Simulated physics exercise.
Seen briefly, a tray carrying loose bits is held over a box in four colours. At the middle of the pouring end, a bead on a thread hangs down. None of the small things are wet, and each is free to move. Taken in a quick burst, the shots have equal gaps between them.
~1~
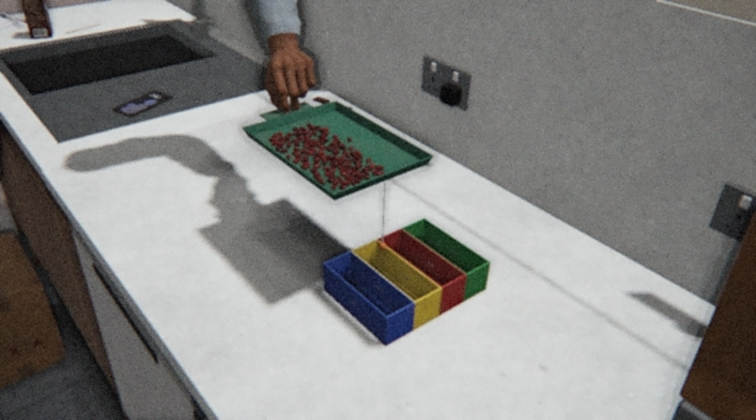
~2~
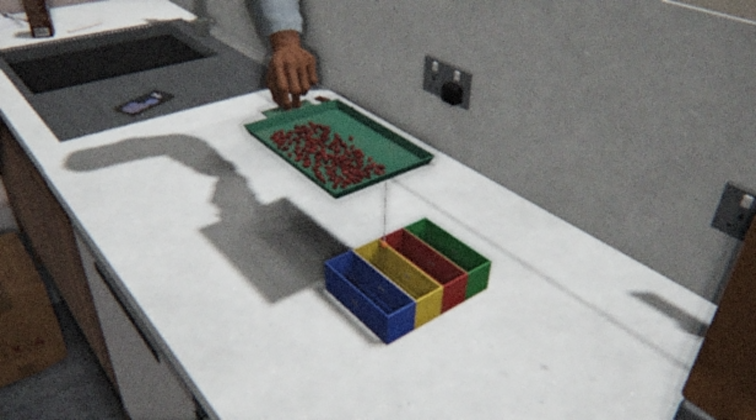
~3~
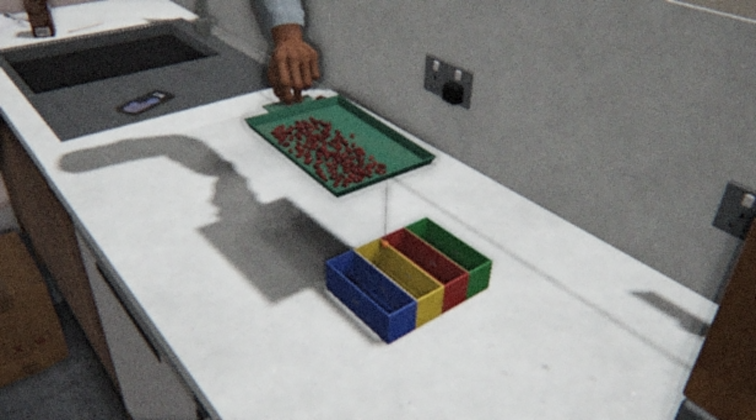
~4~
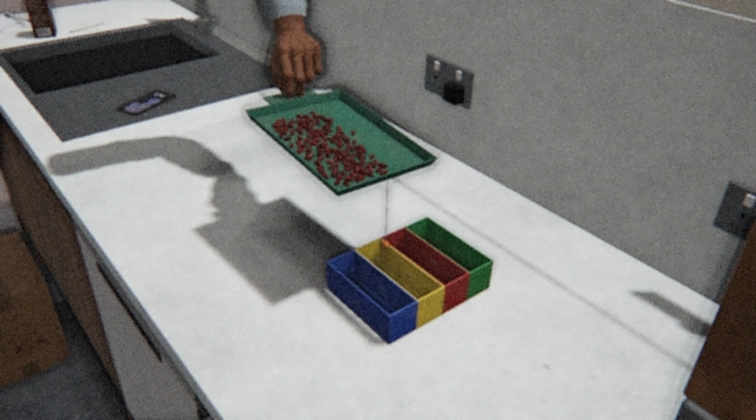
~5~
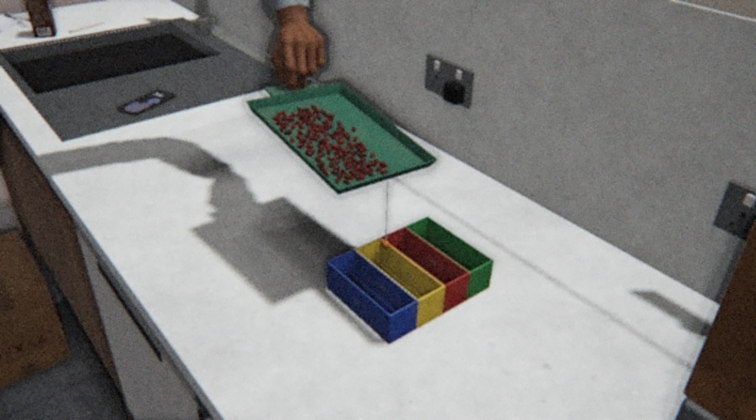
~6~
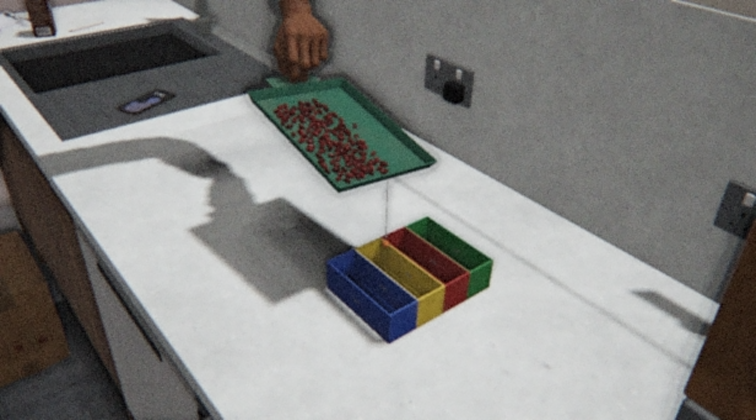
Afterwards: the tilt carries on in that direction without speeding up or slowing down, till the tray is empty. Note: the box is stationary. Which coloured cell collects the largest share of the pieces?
Green.
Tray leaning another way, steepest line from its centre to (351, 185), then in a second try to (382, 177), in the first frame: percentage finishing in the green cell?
You'd get 0 per cent the first time and 10 per cent the second time.
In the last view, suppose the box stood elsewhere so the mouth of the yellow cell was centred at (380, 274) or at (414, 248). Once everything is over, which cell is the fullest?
The first time that green cell comes out on top, the second time that red cell.
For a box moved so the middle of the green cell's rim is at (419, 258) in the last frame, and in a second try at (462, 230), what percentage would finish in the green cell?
Close to 30 in a hundred, then close to 10 in a hundred.
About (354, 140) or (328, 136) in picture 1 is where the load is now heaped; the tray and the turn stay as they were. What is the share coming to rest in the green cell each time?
Around 70 percent the first time and around 60 percent the second time.
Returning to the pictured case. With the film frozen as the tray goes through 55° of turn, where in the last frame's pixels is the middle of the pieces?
I'd put the middle of the pieces at roughly (404, 161).
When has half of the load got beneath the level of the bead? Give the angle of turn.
Roughly 85 degrees at that moment.
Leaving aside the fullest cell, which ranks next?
That red cell.
Just after the last frame, tray tipped steeply; the larger part on the tray; just a few in the green cell; just a few in the red cell; about a tenth falling or outside the box.
A moment on, tray tipped right over; about a tenth on the tray; roughly a third in the green cell; roughly a quarter in the red cell; just a few in the yellow cell; roughly a quarter falling or outside the box.
Further on, tray tipped past a quarter turn; roughly half in the green cell; roughly a third in the red cell; about a tenth in the yellow cell; just a few falling or outside the box.
When it is over, tray tipped past a quarter turn; roughly half in the green cell; roughly a third in the red cell; about a tenth in the yellow cell; not one in the blue cell; just a few outside the box.
